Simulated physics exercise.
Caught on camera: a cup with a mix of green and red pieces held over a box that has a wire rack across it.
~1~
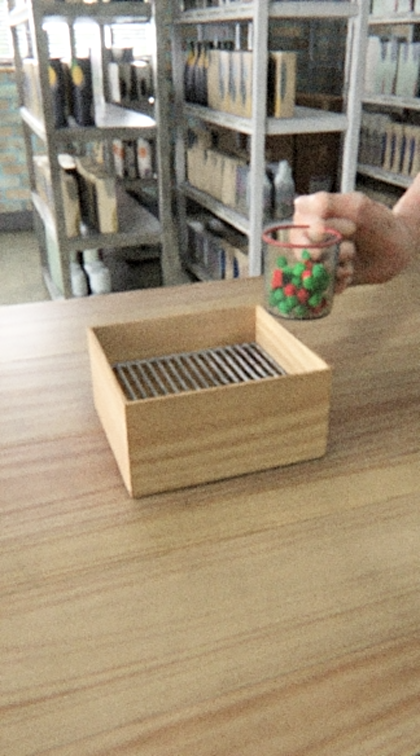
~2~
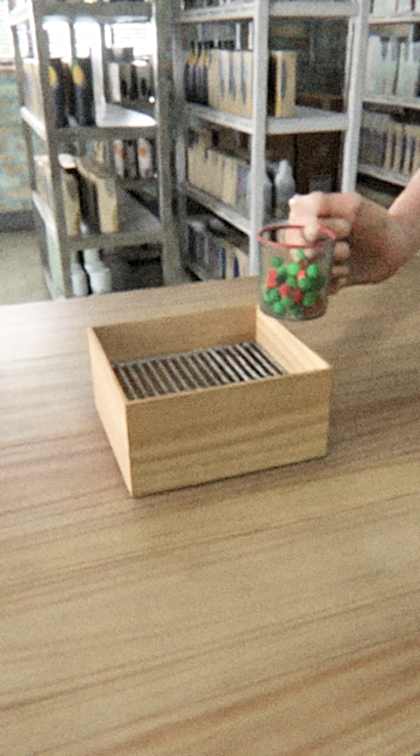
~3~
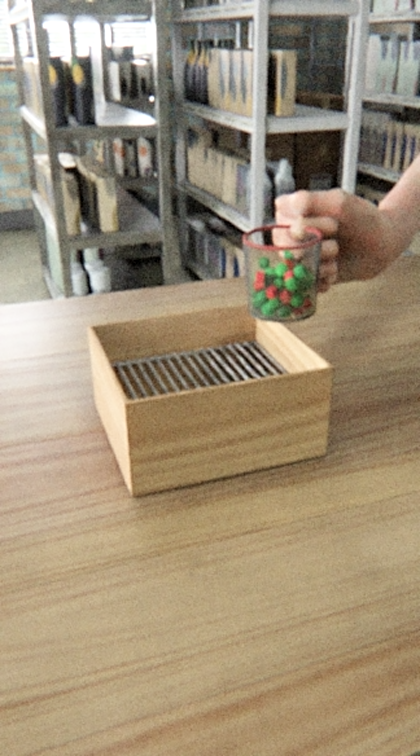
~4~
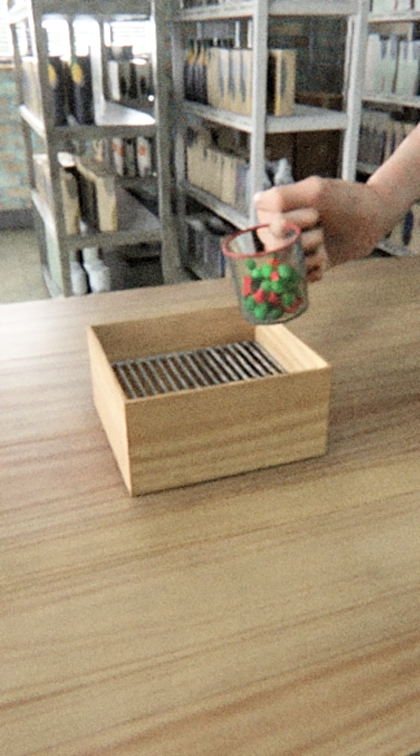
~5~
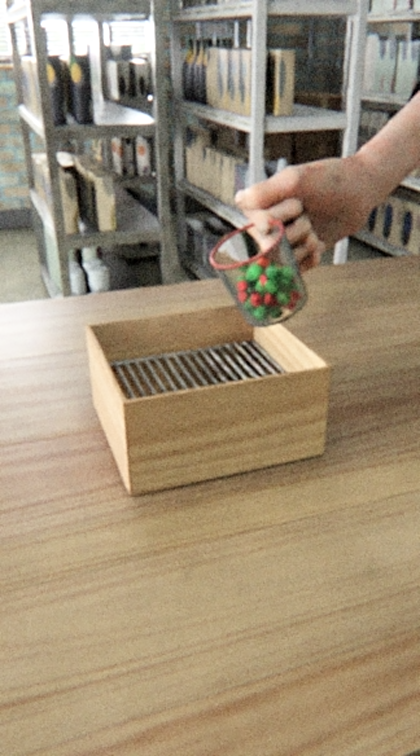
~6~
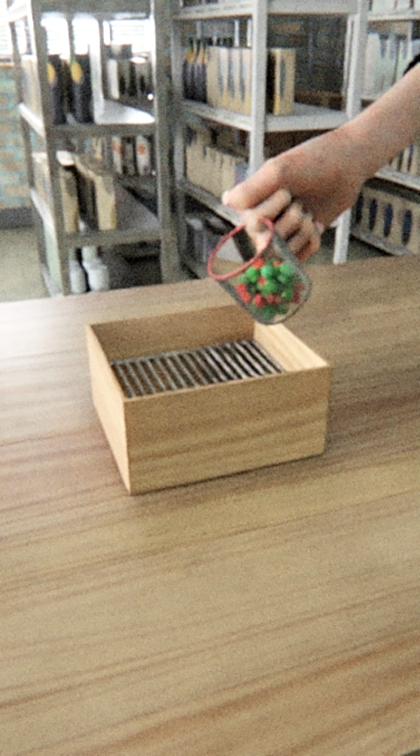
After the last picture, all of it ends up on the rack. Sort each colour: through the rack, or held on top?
Green pieces: On top; red pieces: On top.
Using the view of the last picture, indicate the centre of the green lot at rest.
Roughly (212, 381), in pixels.
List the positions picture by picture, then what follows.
Cup near (300, 273), upright; rack near (135, 399), 18 wires across; green coated nuts near (296, 285), wider than the gaps; red small cubes near (309, 290), wider than the gaps, in the first picture.
Cup near (295, 273), upright; red ones near (304, 291), in the second picture.
Cup near (282, 274), tipped 3°; green ones near (279, 286), in the third picture.
Cup near (269, 275), tipped 14°; red ones near (282, 289), in the fourth picture.
Cup near (262, 276), tipped 26°; green ones near (263, 288), in the fifth picture.
Cup near (262, 275), tipped 39°; rack near (133, 396); green ones near (264, 286); red ones near (281, 281), in the sixth picture.
Then, 0.48 s on from there, green ones, the whole lot in the cup; red ones, the whole lot in the cup.
Then, 0.90 s on from there, green ones, the bulk in the cup, near a quarter on or over the wires; red ones, the bulk in the cup, near a quarter on or over the wires.
Then, 1.26 s on from there, green ones, the whole lot on or over the wires; red ones, the whole lot on or over the wires.
In the end, green ones, the whole lot on the wires, none at all under the rack; red ones, the whole lot on the wires, none at all under the rack.
